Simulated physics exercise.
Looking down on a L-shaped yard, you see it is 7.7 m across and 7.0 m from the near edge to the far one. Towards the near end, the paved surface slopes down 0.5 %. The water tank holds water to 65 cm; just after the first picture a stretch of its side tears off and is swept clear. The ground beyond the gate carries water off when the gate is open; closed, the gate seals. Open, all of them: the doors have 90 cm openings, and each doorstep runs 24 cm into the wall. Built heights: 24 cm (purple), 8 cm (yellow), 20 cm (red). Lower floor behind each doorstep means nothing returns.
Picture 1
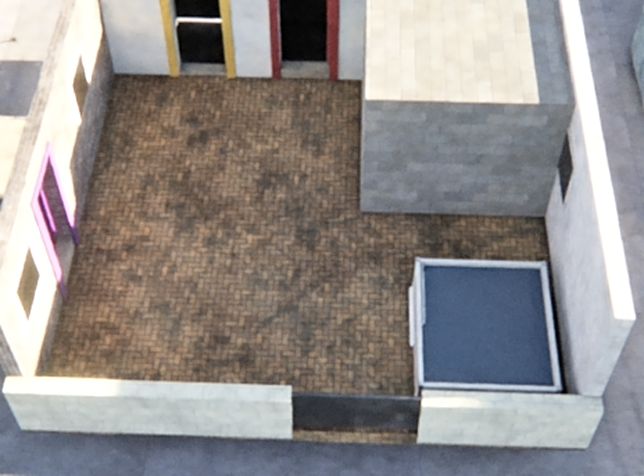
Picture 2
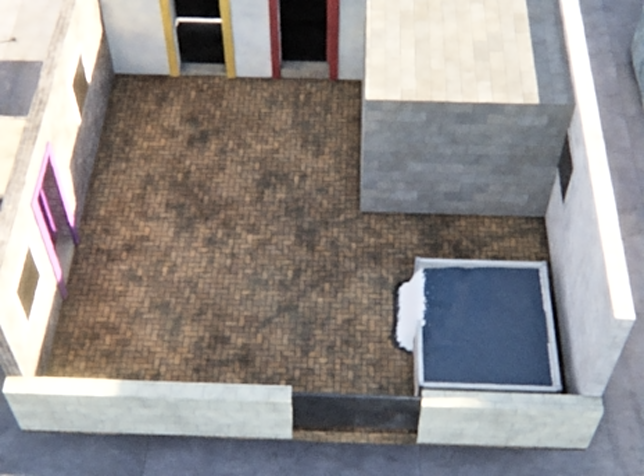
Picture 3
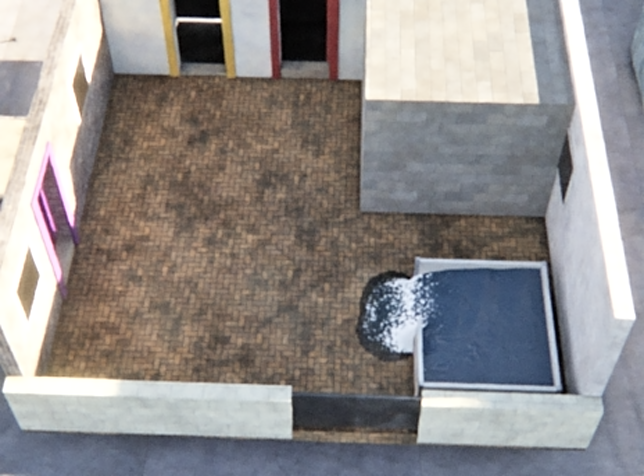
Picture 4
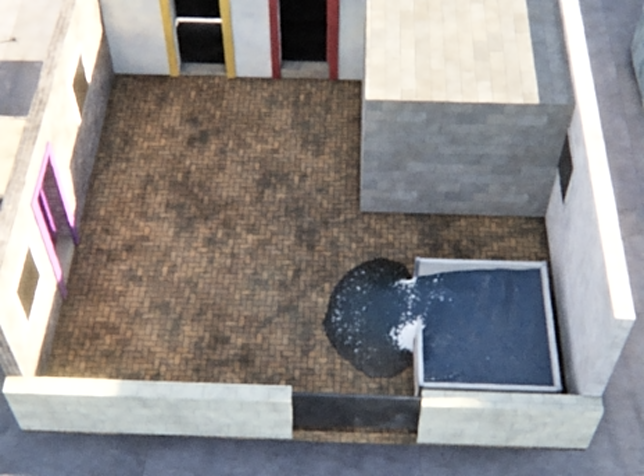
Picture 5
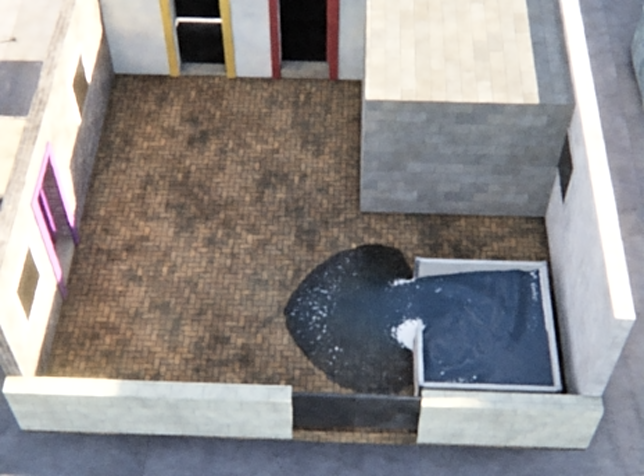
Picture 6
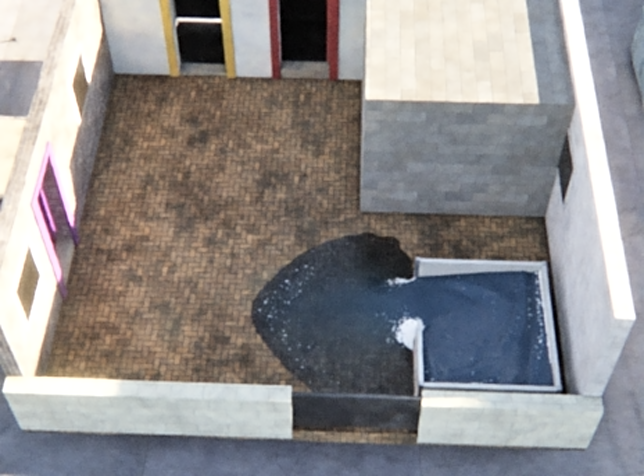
Water pours from the left side of the tank and spreads leftward across the brown paving.
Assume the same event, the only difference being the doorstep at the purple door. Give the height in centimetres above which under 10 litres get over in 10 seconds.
14.5 cm.
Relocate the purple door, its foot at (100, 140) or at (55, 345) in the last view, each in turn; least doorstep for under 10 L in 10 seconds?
8.5 and 17 cm.
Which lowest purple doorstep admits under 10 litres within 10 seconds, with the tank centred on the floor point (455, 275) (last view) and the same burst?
At least some 16 centimetres tall.
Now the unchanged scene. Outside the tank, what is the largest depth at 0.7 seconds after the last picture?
Around 38 centimetres.
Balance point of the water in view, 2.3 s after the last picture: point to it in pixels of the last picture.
Centre of mass: About (310, 309) px.
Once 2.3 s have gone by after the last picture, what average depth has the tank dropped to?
The mean depth is roughly 29 cm.
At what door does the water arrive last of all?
Answer: The red door.
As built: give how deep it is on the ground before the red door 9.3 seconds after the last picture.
The depth there is around 8.0 cm.
Then, 0.7 s after the last picture water covers 35 % of the floor, deepest (38 cm) near (410, 315); it has not reached the purple door.
Then, 2.3 s after the last picture water covers 70 % of the floor, deepest (30 cm) near (42, 396); 19 cm at the purple door, 0 litres in over its 24 cm doorstep.
Then, 9.3 s after the last picture water covers 85 % of the floor, deepest (13 cm) near (356, 99); 6 cm at the purple door, 0 litres in over its 24 cm doorstep.
At the purple door as built, the water peaked near 19 cm, 2.1 s after the last picture.
With a doorstep of 13 cm, 17 litres would have come in within the 10 s; with 18 cm, 1 litre. So under 10 litres takes about 14.5 cm.
